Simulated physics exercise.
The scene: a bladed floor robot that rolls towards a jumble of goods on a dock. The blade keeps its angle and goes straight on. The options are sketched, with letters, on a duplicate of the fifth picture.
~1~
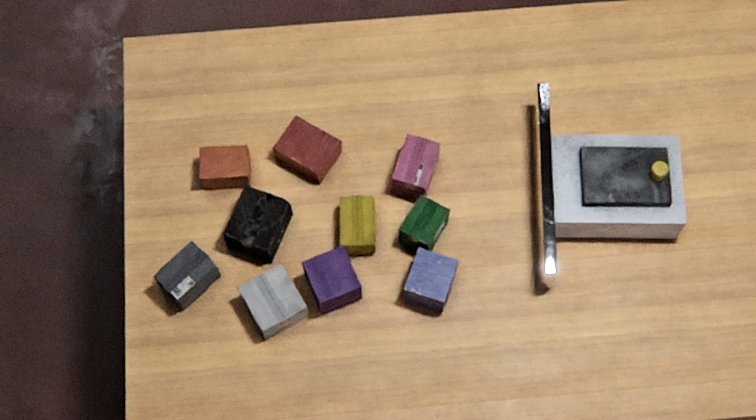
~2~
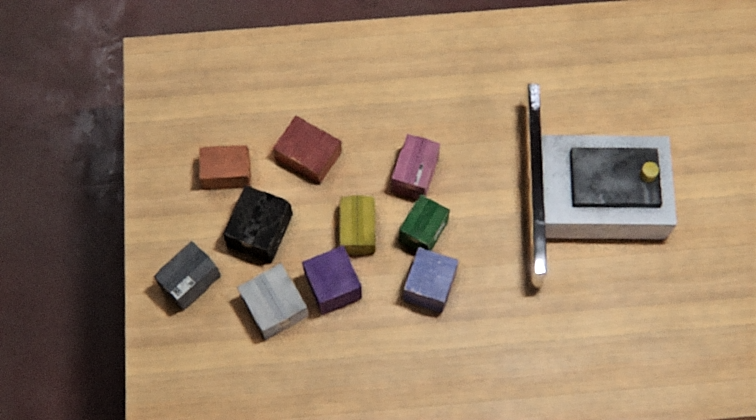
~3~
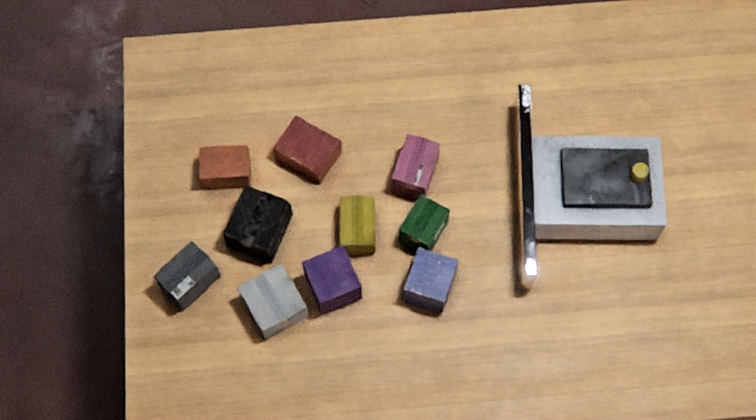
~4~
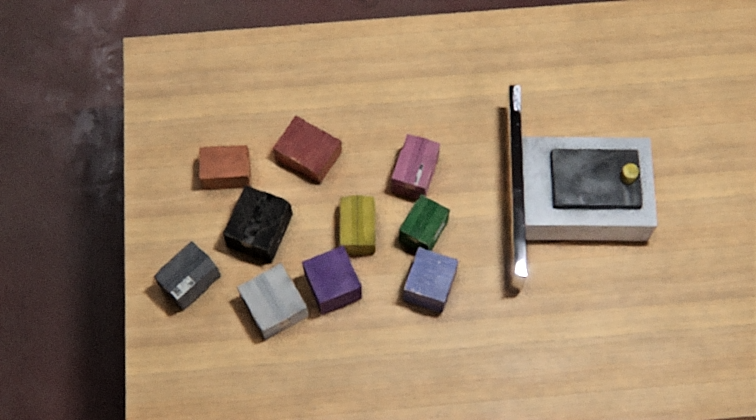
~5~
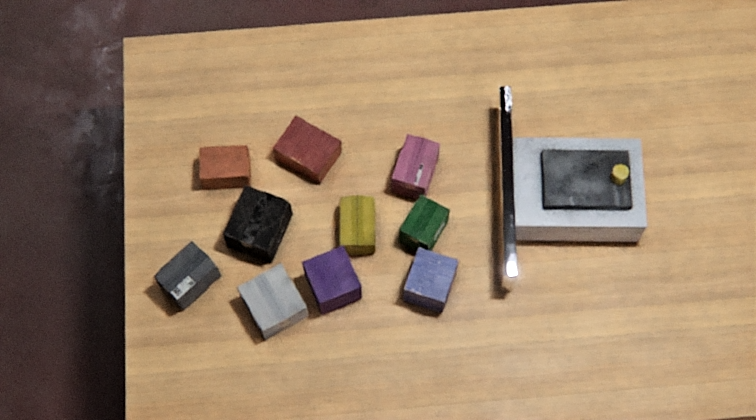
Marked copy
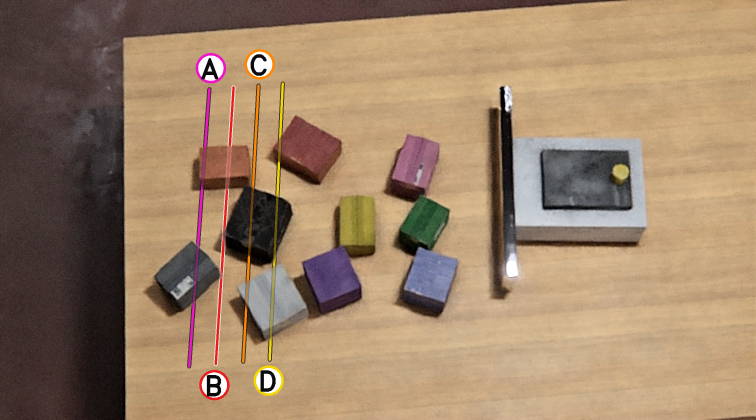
A grey robot with a dark top, a yellow knob and an upright blade on its left side rolls slowly left across a pale wooden surface, seen from above by a still camera. Ahead of it, on the left, lie scattered blocks: orange, red and pink above, black, yellow and green between, dark grey, white, purple and blue below. The robot edges steadily nearer while every block stays still.
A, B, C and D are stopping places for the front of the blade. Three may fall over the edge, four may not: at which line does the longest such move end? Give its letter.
It should halt at A.
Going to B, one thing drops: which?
The grey parcel.
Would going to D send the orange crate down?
No.
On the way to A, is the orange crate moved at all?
Yes.
On the marked copy, A at (200, 221); B at (225, 219); C at (251, 217); D at (276, 215).
Following A. Soon after the start, robot (470, 187); blue crate (369, 289); purple crate (323, 279).
Later, robot (359, 196); grey parcel (161, 277); white box (181, 325).
In the end, robot (271, 203); grey parcel over the edge; black box over the edge; two fallen.
As for the rest, B is within the limit but short; C is within the limit but short; D is within the limit but short.
